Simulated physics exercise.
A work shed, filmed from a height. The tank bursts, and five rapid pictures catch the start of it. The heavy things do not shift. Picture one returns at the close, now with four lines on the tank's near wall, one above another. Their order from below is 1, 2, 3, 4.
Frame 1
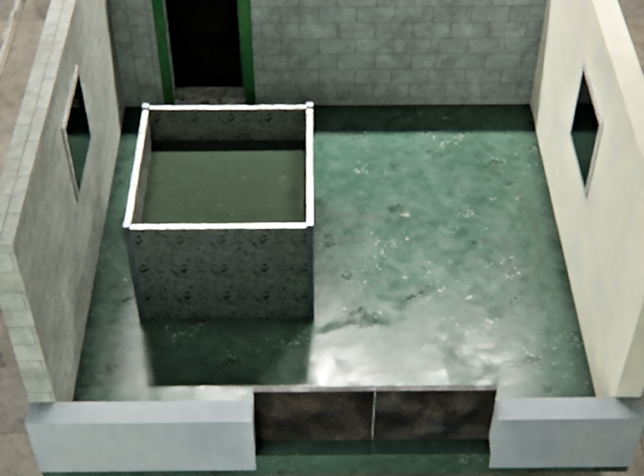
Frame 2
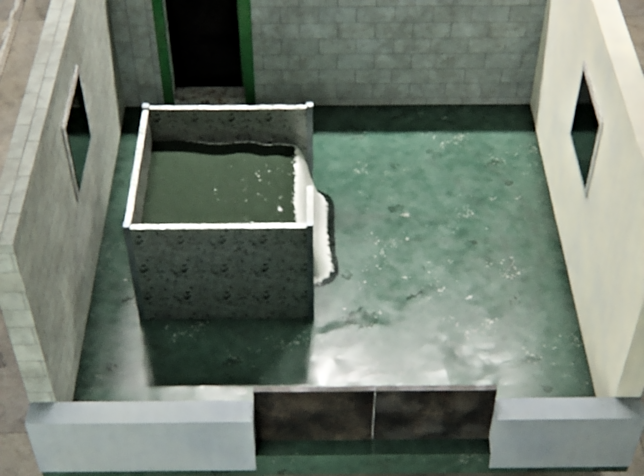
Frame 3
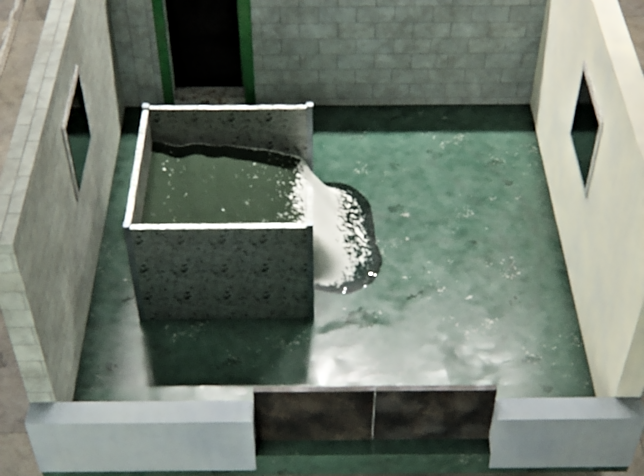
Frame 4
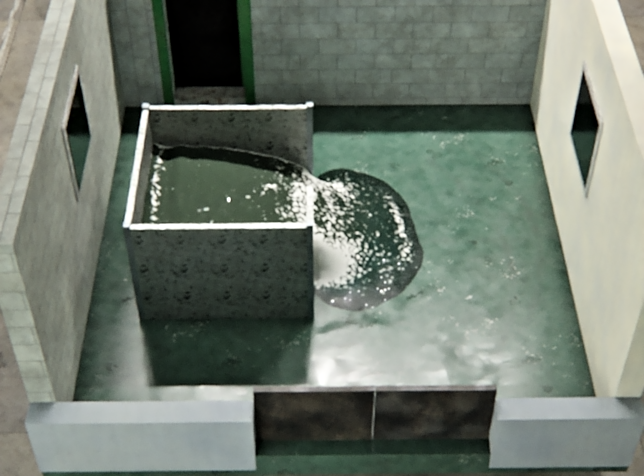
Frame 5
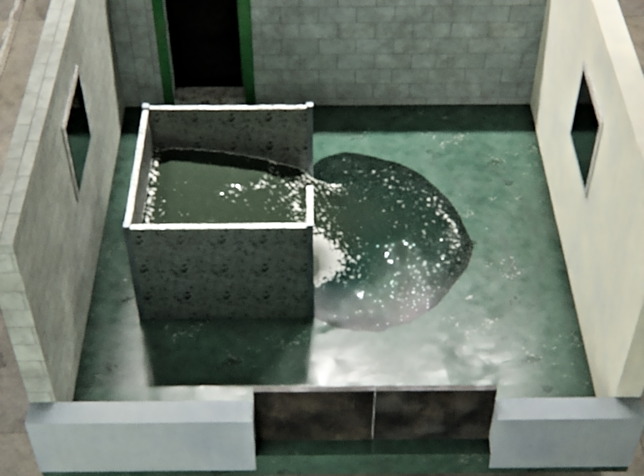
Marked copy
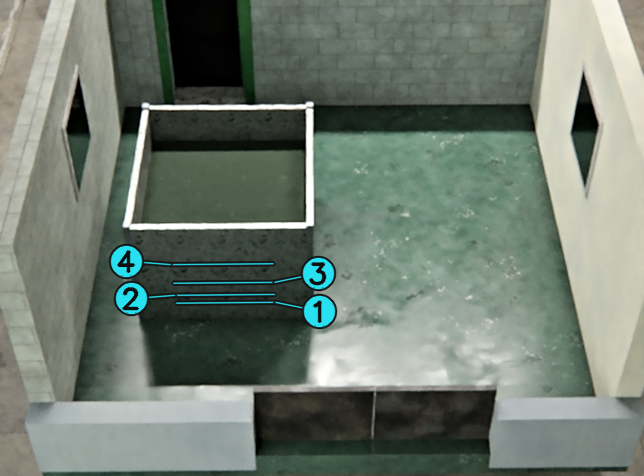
In the video, dark water rests in a square tank on the green floor of a work shed, then pours out through the tank's right side, foaming white and spreading rightward across the floor in a widening rounded pool.
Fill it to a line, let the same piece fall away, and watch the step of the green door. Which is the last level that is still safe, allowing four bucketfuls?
Take 4.
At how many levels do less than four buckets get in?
All of them.
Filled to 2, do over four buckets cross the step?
No, not at all.
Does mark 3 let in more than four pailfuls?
No, not at all.
On the marked copy, 1 at (225, 302); 2 at (224, 294); 3 at (223, 282); 4 at (222, 264); from the bottom up 1, 2, 3, 4.
With 1, nothing gets over.
With 2, nothing gets over.
With 3, nothing gets over.
With 4, a bucket or two gets in.
